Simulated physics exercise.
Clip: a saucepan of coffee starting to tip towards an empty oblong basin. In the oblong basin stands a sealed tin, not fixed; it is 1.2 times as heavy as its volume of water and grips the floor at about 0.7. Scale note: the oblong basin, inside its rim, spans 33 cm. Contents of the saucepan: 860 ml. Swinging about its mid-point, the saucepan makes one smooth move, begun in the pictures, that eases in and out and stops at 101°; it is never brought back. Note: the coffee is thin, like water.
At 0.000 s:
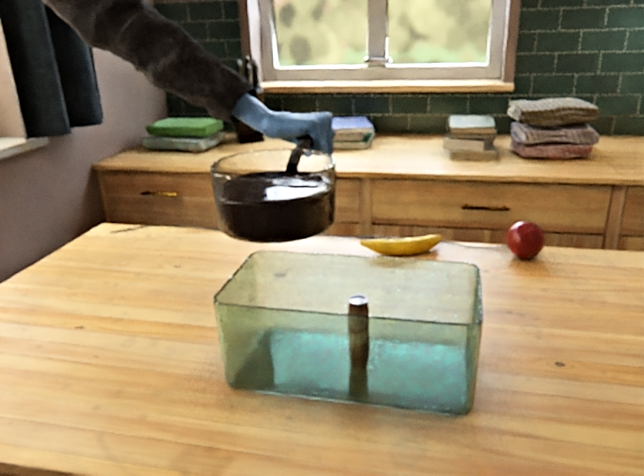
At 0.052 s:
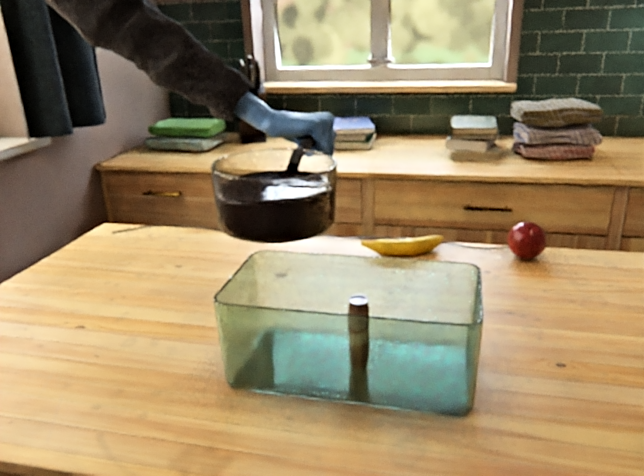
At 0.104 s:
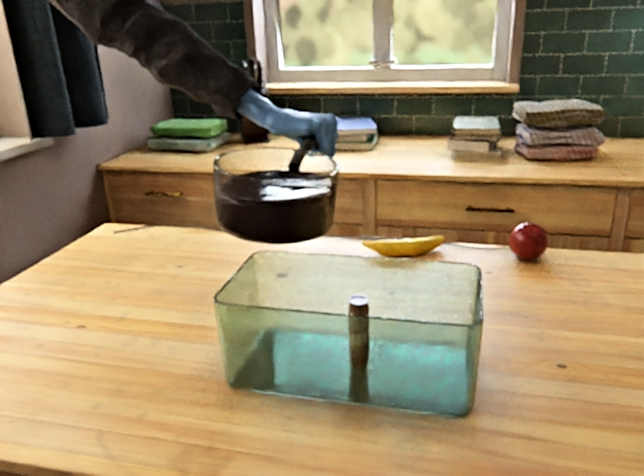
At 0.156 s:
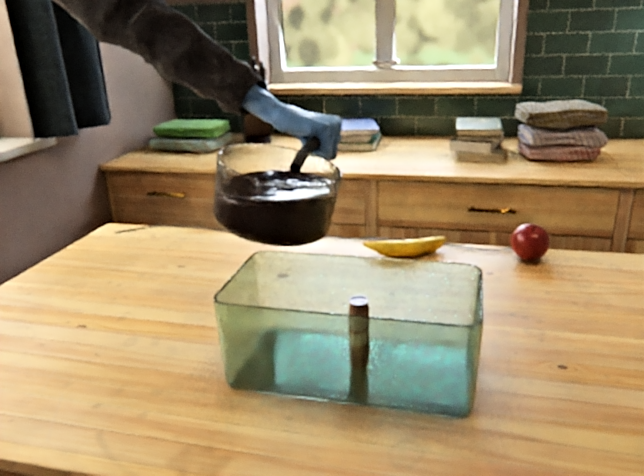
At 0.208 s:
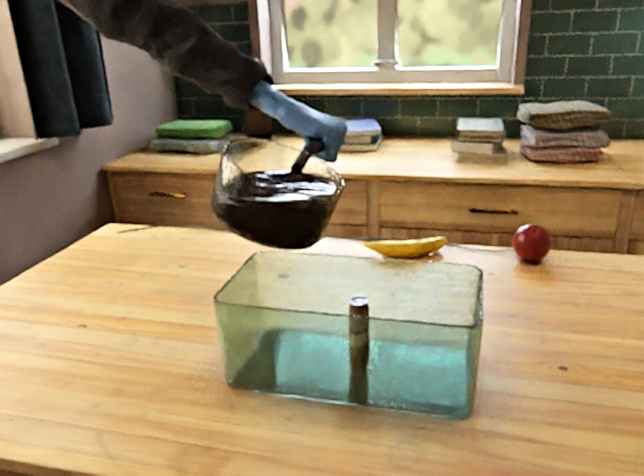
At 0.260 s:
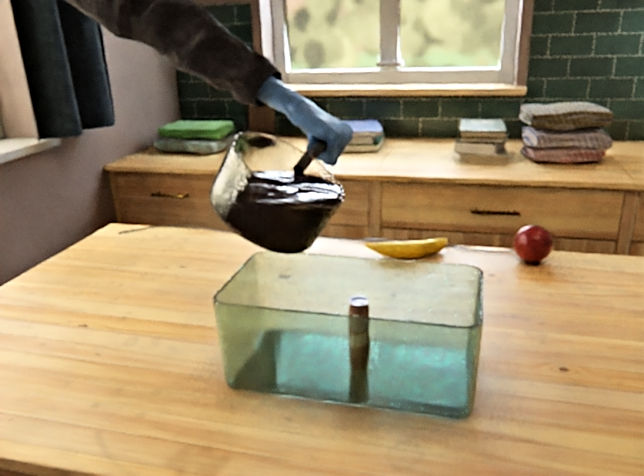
The clip opens on a gloved hand holding a glass pan of dark coffee level above a clear oblong basin on a wooden table, with a banana and a red apple behind. The pan shifts slightly right, then tilts steadily down to the right, the coffee nearing its lowered rim.
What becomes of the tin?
The tin keeps upright.
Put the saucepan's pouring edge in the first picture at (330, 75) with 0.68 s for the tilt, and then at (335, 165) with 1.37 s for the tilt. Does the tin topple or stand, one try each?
First it topples; then it stays up.
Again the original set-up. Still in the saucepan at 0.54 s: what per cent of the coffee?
I reckon about 36 in a hundred is still held.
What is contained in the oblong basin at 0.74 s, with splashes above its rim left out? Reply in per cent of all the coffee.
About 84 %.
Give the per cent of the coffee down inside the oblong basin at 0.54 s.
Close to 28 in a hundred.
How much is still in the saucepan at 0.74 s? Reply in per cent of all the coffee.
Around 10 in a hundred.
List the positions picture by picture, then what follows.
It leans 0°; its right rim is at (333, 166); the coffee meets the walls at (222, 183) and (333, 186); the oblong basin's rim runs from (234, 275) to (480, 293); the tin's top is at (358, 302), in the first frame.
It leans 1°; its right rim is at (334, 168); the coffee meets the walls at (223, 182) and (333, 186), in the second frame.
It leans 6°; its right rim is at (337, 172); the coffee meets the walls at (224, 182) and (334, 187), in the third frame.
It leans 13°; its right rim is at (339, 180); the coffee meets the walls at (224, 180) and (335, 189), in the fourth frame.
It leans 22°; its right rim is at (341, 191); the coffee meets the walls at (224, 180) and (338, 191), in the fifth frame.
It leans 32°; its right rim is at (341, 203); the coffee meets the walls at (220, 178) and (343, 195); 1 per cent is over the edge, in the sixth frame.
By 0.54 s the tilt is 90° and 36 per cent is still to pour; the tin stands where it began.
By 0.74 s the tilt is 101° and 10 per cent is still to pour; the tin stands where it began.
By 0.95 s the tilt is 101° and 2 per cent is still to pour; the tin stands where it began.
By 1.18 s the tilt is 101° and 0 per cent is still to pour; the tin stands where it began.
At rest the tin stands where it began.
